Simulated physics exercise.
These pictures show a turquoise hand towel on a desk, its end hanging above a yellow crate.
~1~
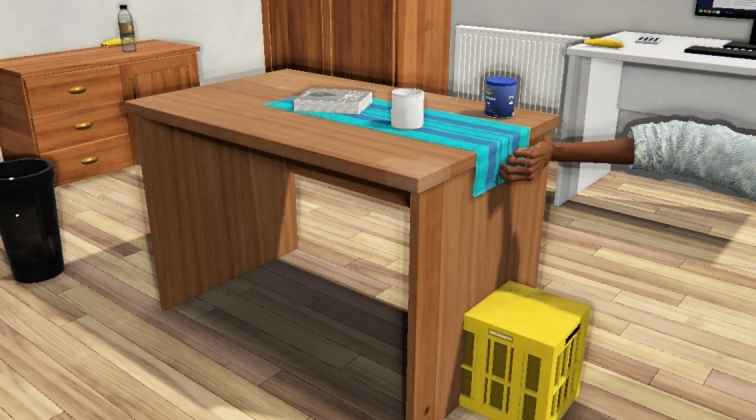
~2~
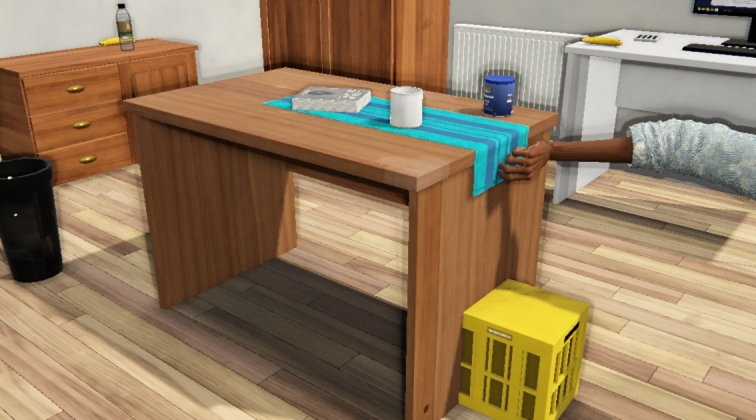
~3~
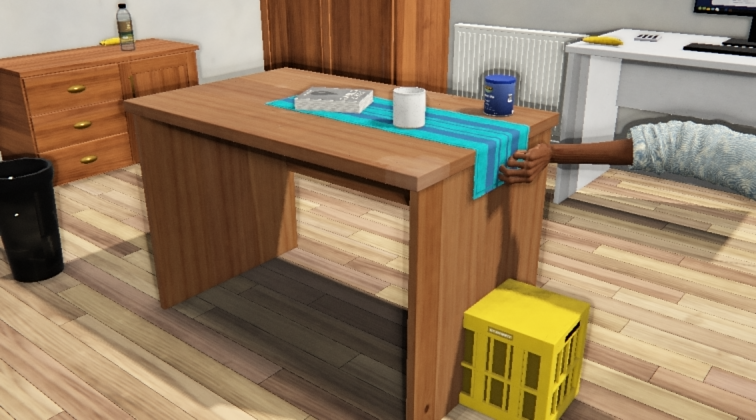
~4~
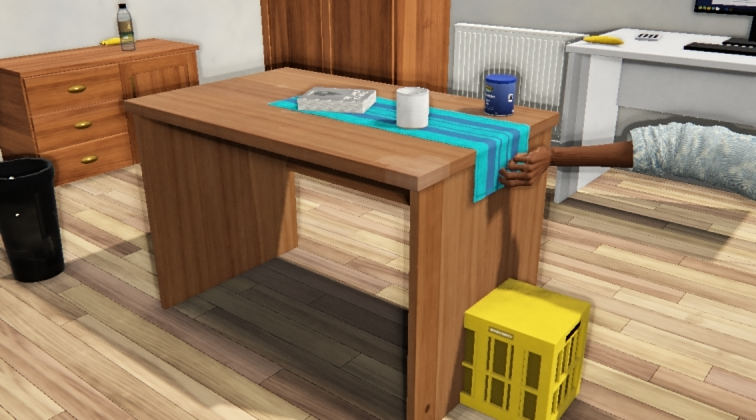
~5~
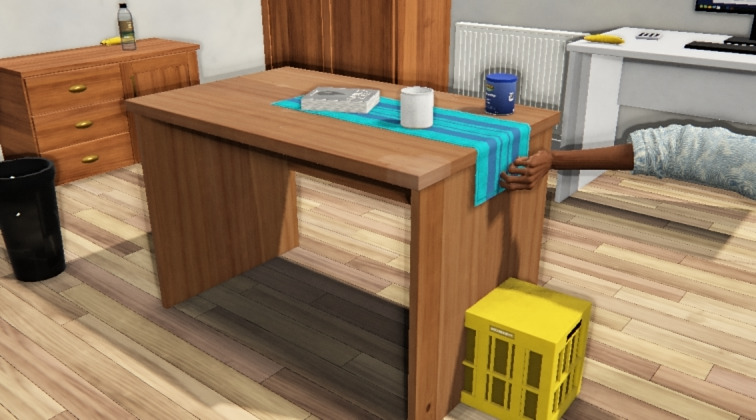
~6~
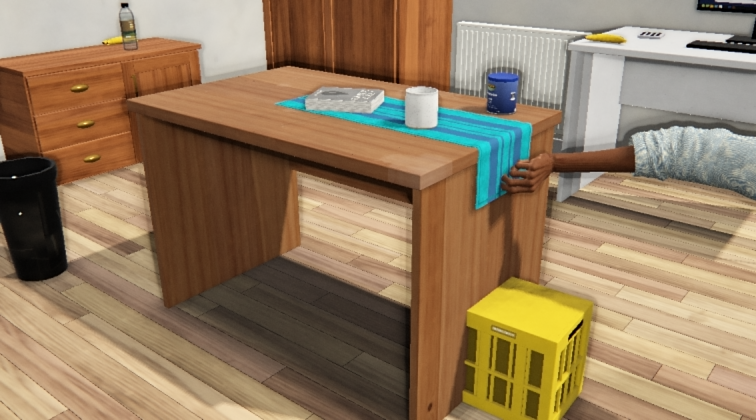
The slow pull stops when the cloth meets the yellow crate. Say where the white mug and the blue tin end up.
As it turns out, the white mug goes over the edge; the blue tin keeps clear of the edge.
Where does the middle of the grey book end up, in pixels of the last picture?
Its middle is at (429, 116).
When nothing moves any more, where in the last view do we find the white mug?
Near (532, 283).
Then, 0.52 s past the final frame, hem going down; mug carried along near (447, 113); tin still.
Then, 1.32 s past the final frame, hem going down; mug carried along near (491, 121); tin still.
Then, 2.02 s past the final frame, hem on the crate; mug down below near (532, 283); tin still.
When it is over, hem on the crate; mug down below near (532, 283); tin still. The white mug is carried off the end and the blue tin stays on the table.
